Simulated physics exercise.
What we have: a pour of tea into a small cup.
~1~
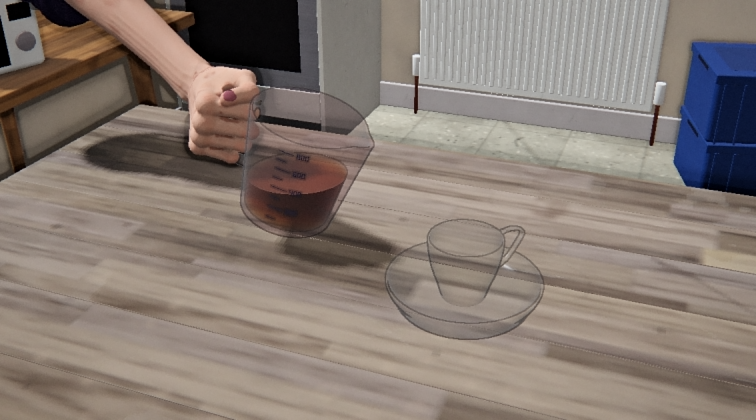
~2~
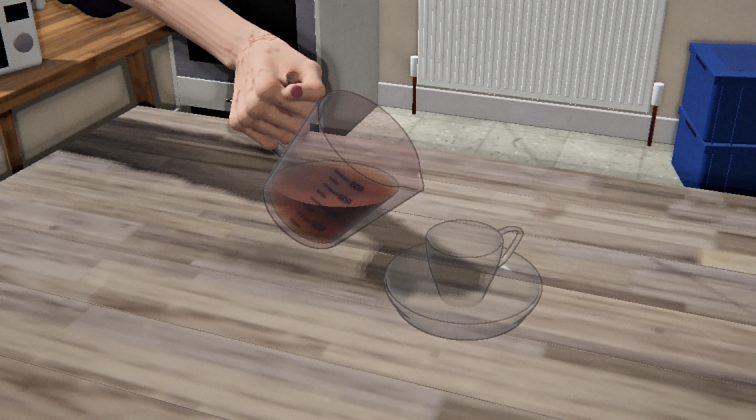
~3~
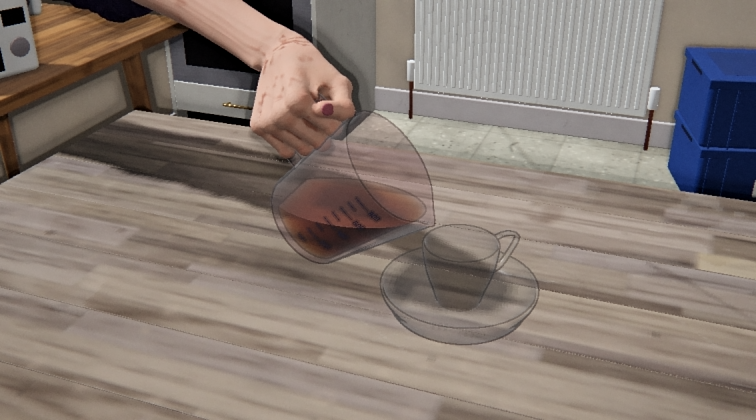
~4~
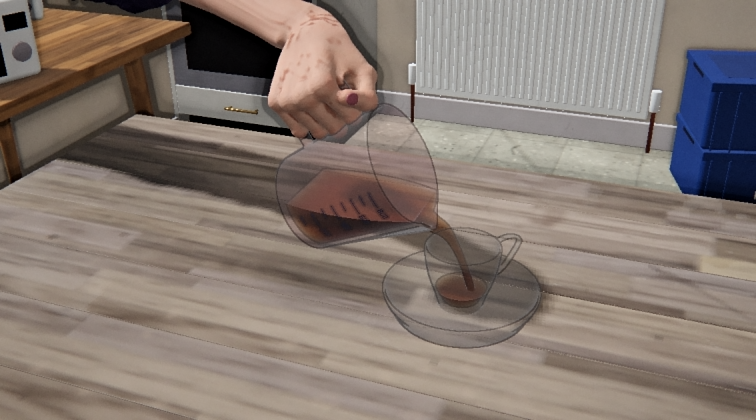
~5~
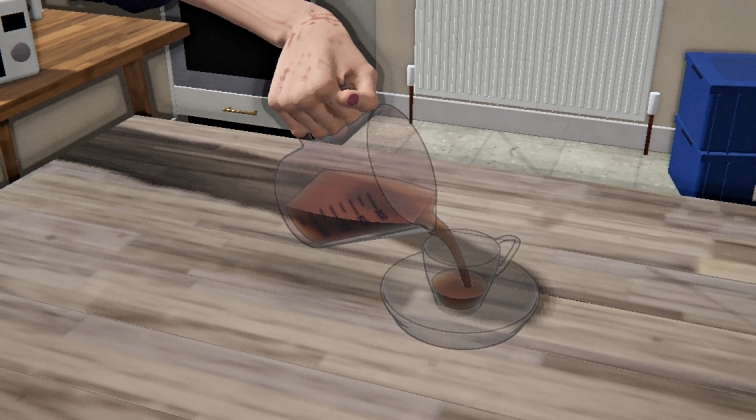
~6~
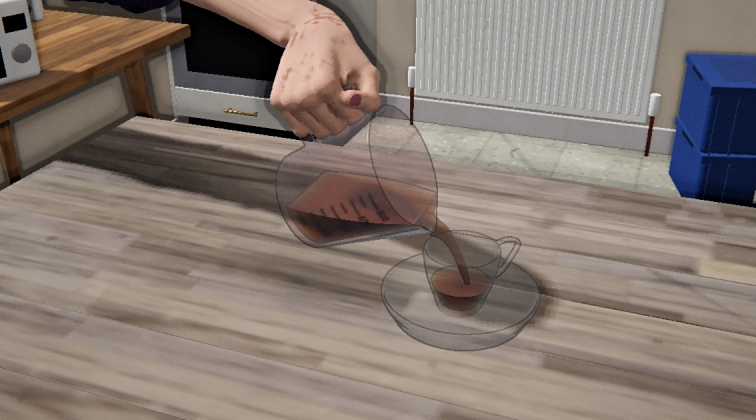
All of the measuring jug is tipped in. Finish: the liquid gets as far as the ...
It gets as far as the saucer.
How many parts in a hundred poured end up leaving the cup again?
Reading: Some 45 per cent.
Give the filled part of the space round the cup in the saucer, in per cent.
The saucer ends up around 50 per cent full.
Soon after, the cup is full to the brim; the saucer is dry.
Later, the cup is full to the brim; the saucer is wet, with room to spare.
In the end, the cup is full to the brim; the saucer is wet, with room to spare.
